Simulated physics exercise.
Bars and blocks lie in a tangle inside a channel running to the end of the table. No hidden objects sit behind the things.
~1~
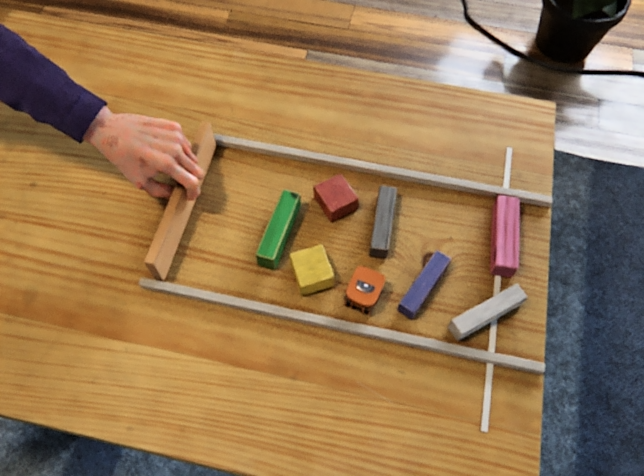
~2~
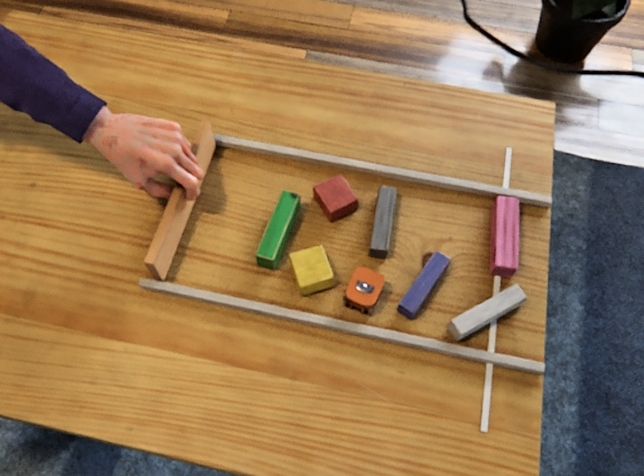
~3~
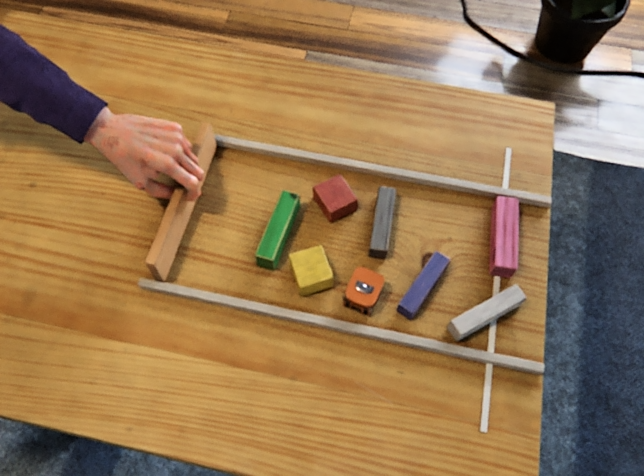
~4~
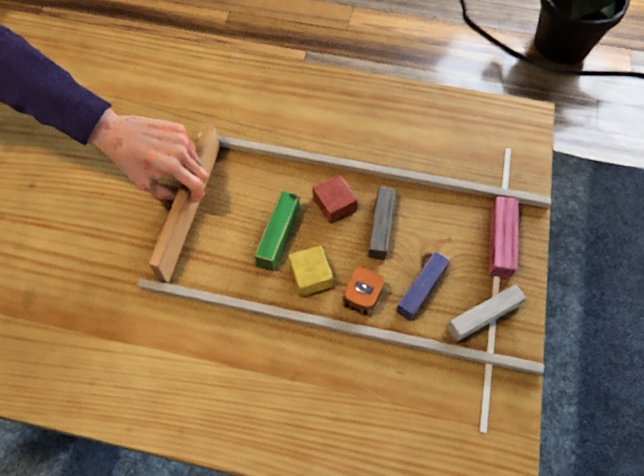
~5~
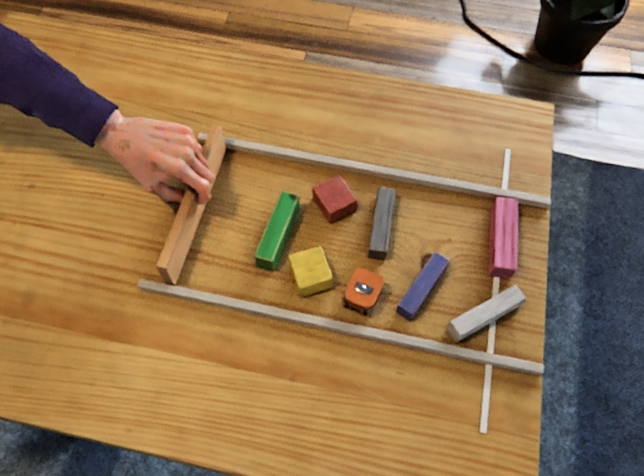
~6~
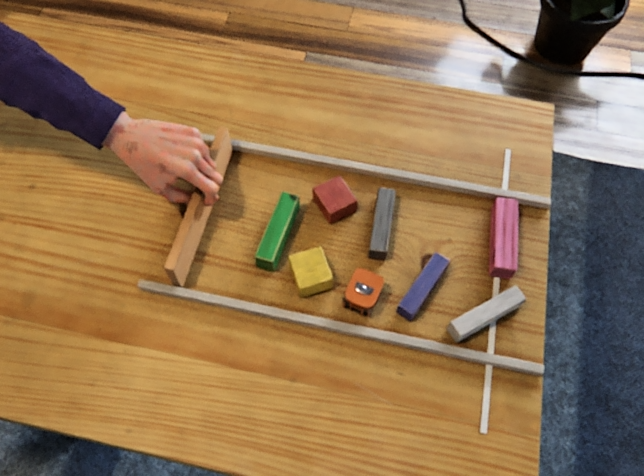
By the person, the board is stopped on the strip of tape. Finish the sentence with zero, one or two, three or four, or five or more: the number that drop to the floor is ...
The number that drop to the floor is three or four.
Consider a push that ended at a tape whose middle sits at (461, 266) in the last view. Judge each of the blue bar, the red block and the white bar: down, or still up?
One by one: The blue bar holds its spot, the red block holds its spot, the white bar topples.
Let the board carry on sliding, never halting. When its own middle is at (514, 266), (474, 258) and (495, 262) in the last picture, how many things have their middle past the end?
Per position: 5 / 1 / 4.
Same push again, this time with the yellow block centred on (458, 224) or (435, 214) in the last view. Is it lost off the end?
The yellow block: Plunges, then plunges.
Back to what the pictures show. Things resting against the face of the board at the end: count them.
Count: 2.
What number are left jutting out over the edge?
The total here is 2.
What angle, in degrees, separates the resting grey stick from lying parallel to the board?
It measures close to 15 degrees.
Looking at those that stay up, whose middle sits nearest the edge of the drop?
That would be the grey stick.
Soon after, none off yet; pink stick at rest near (504, 237); white bar at rest near (486, 314); blue bar at rest near (423, 286).
Then, none off yet; pink stick at rest near (504, 237); white bar moved a little near (499, 316); blue bar moved a little near (459, 298).
Further on, none off yet; pink stick moved a little near (521, 241); white bar tipped well over near (564, 328); blue bar moved about its own width near (522, 304).
At rest, the number that fall off is three or four; fallen, orange case, blue bar, white bar and pink stick.
